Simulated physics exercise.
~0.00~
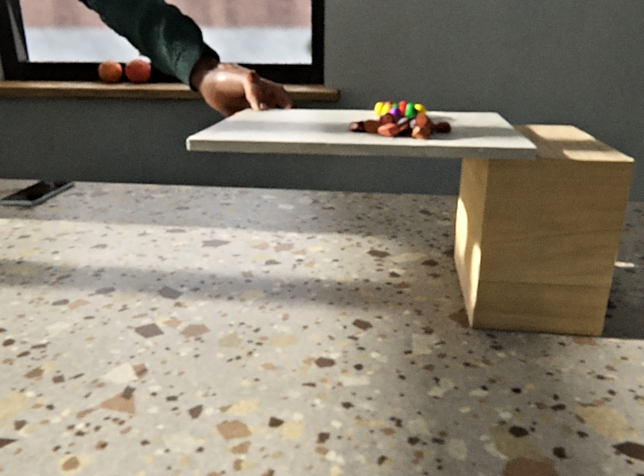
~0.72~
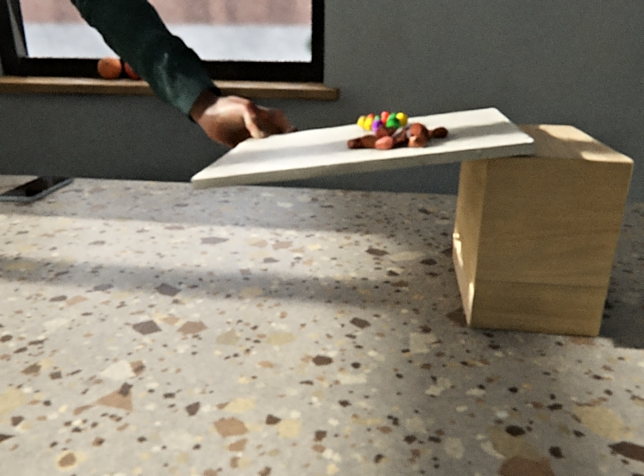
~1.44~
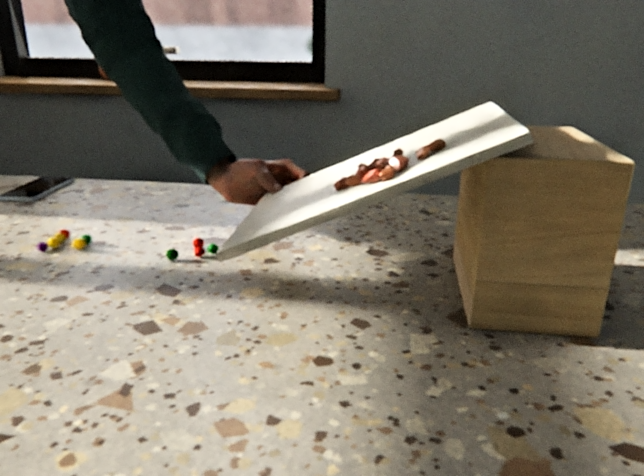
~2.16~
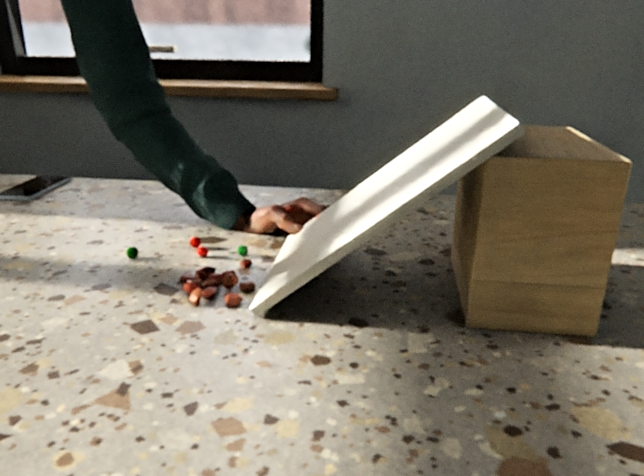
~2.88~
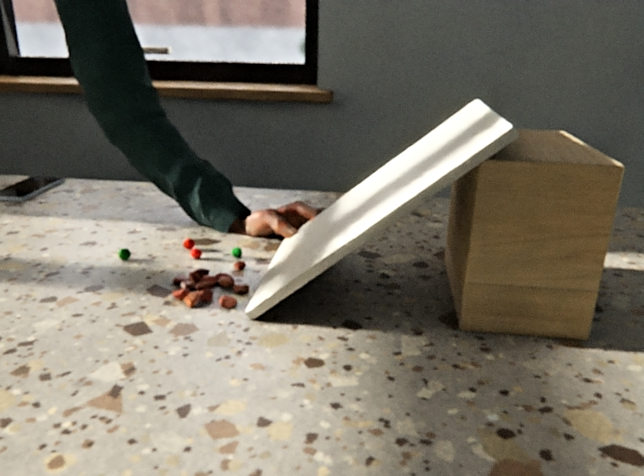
On a speckled counter, a hand lowers a board, and colourful balls roll farther than brown pieces.
